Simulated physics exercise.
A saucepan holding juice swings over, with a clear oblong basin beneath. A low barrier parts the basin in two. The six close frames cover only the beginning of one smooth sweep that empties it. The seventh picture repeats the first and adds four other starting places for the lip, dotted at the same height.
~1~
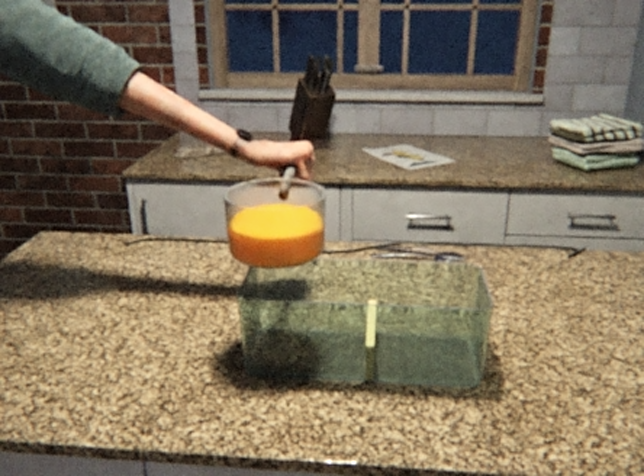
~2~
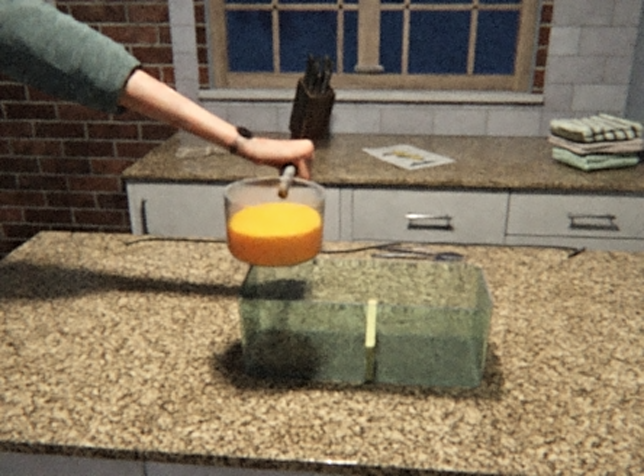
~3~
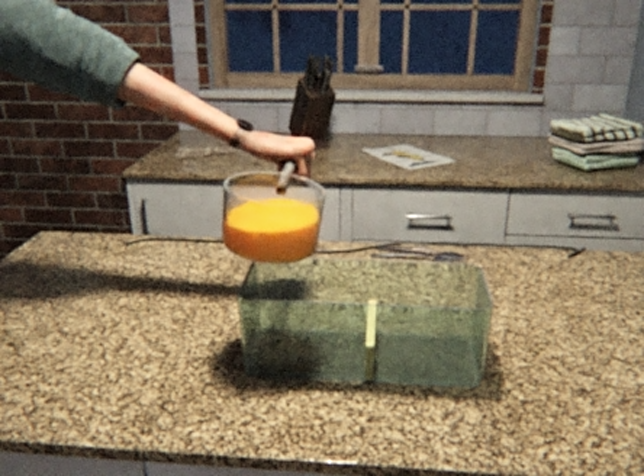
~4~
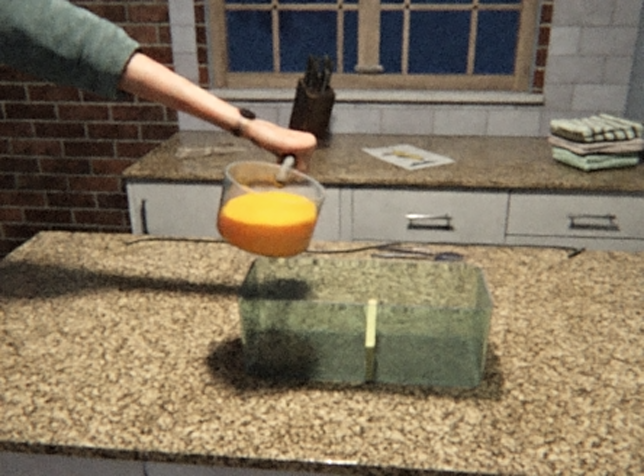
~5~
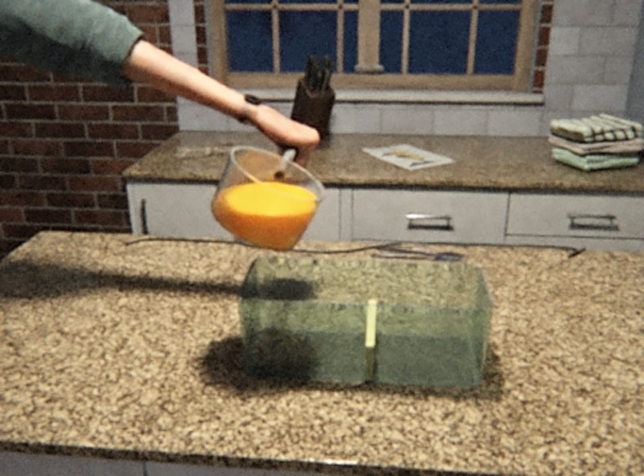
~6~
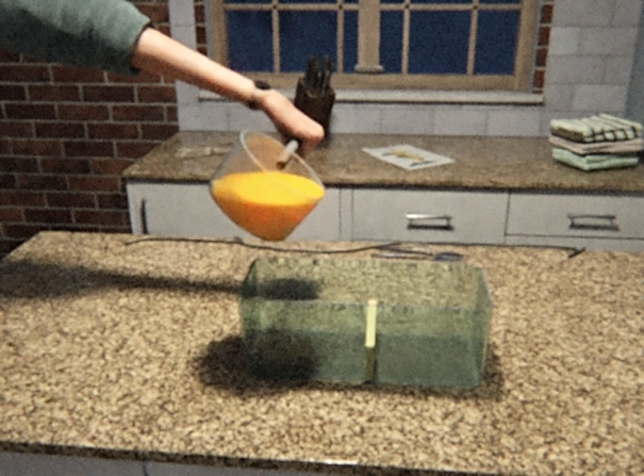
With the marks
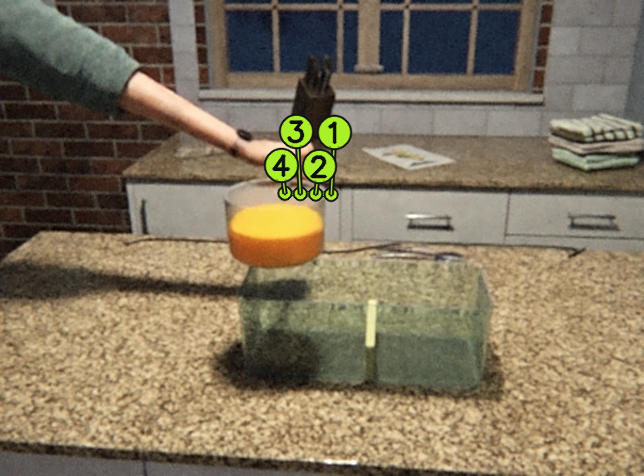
A hand holding a clear saucepan of orange juice above a divided glass basin, gradually tilting it to the right.
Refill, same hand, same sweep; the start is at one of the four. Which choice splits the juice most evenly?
Take 3.
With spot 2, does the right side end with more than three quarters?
Yes.
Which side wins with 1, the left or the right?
More ends on the right.
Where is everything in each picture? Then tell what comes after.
Upright, lip at (323, 194); basin from (244, 370) to (482, 383); top of the wall at (371, 321); nothing has left yet.
Upright, lip at (323, 194); nothing has left yet.
Tipped about 7°, lip at (323, 194); nothing has left yet.
Tipped about 15°, lip at (323, 194); nothing has left yet.
Tipped about 26°, lip at (323, 194); nothing has left yet.
Tipped about 38°, lip at (323, 194); nothing has left yet.
On the marked copy, 1 at (331, 194); 2 at (315, 194); 3 at (300, 193); 4 at (285, 193).
For spot 1, about 6 % ends left of the wall and 93 % right of it.
For spot 2, about 12 % ends left of the wall and 87 % right of it.
For spot 3, about 43 % ends left of the wall and 56 % right of it.
For spot 4, about 87 % ends left of the wall and 12 % right of it.
